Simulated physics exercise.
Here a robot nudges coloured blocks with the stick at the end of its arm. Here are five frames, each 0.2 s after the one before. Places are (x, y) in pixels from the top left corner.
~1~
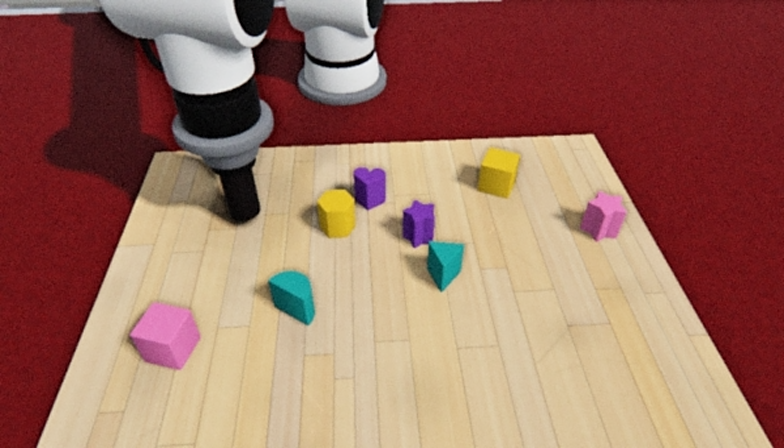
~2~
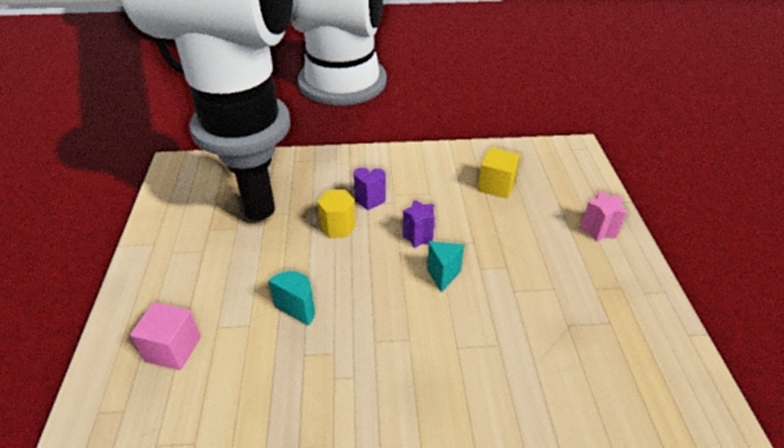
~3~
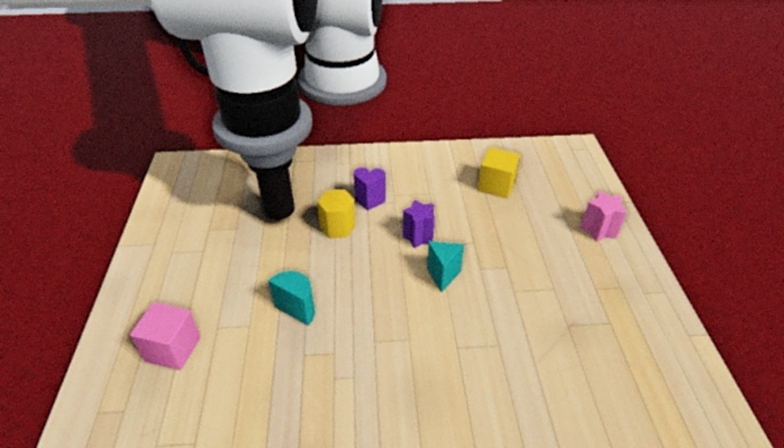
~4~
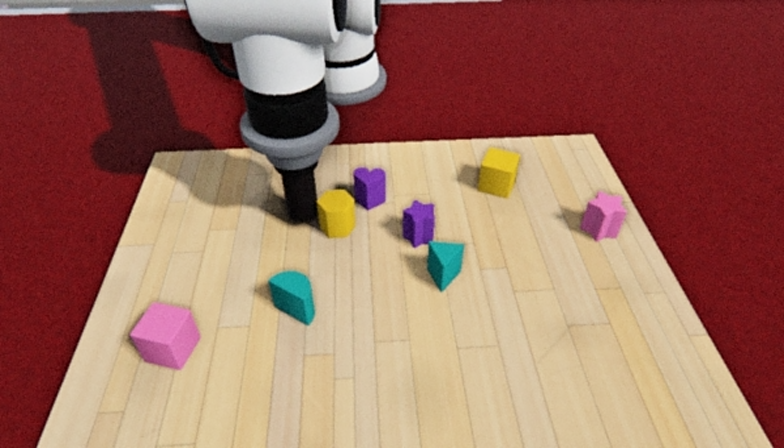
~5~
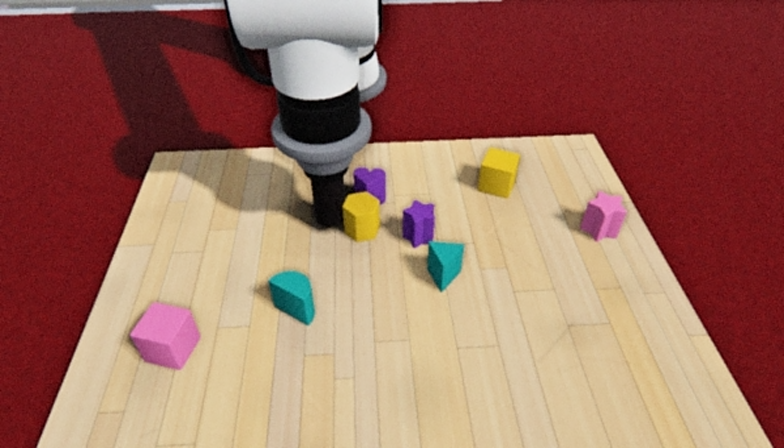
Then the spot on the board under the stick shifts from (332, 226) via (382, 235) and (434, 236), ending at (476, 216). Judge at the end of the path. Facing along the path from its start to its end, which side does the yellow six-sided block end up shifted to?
The shift is rightward.
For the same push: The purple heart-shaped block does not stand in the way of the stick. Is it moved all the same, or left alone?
Here's my answer: The purple heart-shaped block remains in position.
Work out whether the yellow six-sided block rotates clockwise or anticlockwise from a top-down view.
From the top: Clockwise.
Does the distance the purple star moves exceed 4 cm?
Yes.
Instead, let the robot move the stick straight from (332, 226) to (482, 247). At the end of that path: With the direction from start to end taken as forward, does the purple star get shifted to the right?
Short answer: No.
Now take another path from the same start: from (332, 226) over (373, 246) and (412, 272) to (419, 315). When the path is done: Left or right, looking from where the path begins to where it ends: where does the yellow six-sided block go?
Off to the left side.
On the path given first. One third of the way, stick at (384, 226); yellow six-sided block at (417, 212); purple star at (449, 212), turned 25° anticlockwise.
Two thirds of the way, stick at (436, 226); yellow six-sided block at (471, 215); purple star at (501, 214), turned 40° anticlockwise.
At the end, stick at (477, 207); yellow six-sided block at (488, 214), turned 40° clockwise; purple heart-shaped block in place; purple star at (519, 215), turned 40° anticlockwise.
